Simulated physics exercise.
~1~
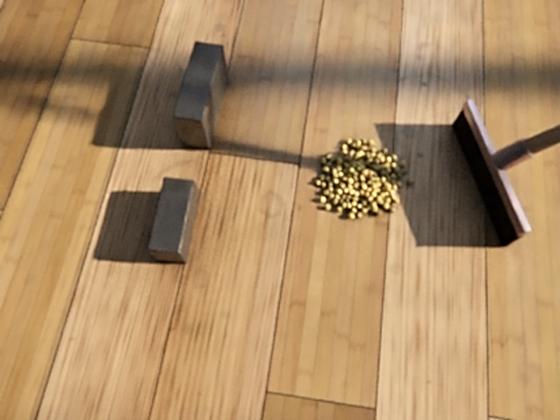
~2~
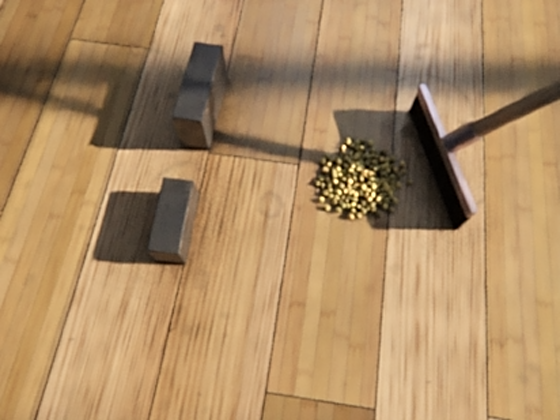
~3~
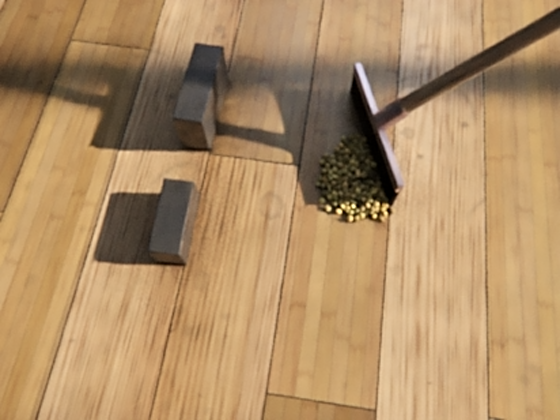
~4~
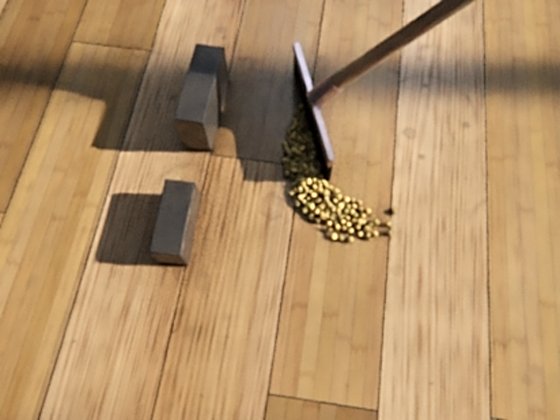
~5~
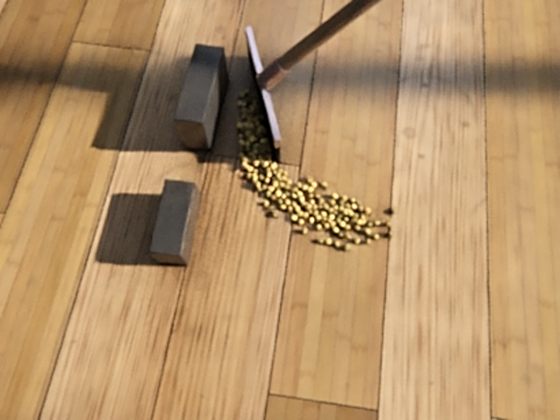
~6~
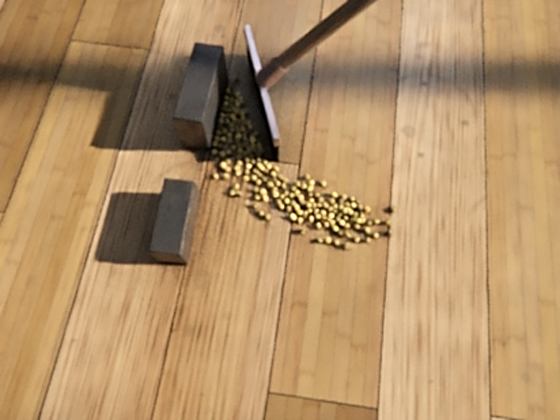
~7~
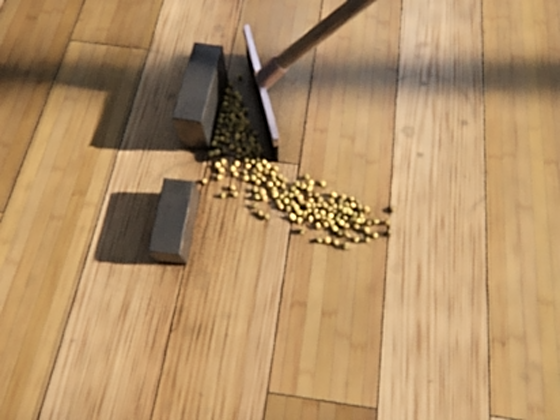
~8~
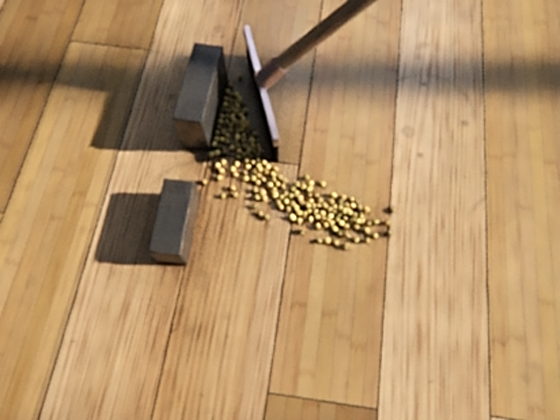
On a wooden plank floor, a squeegee swept left into a pile of small yellowish beans, dragging them into a long slanting trail, then stopped beside the upper of two dark blocks, with the beans still lying short of the gap.
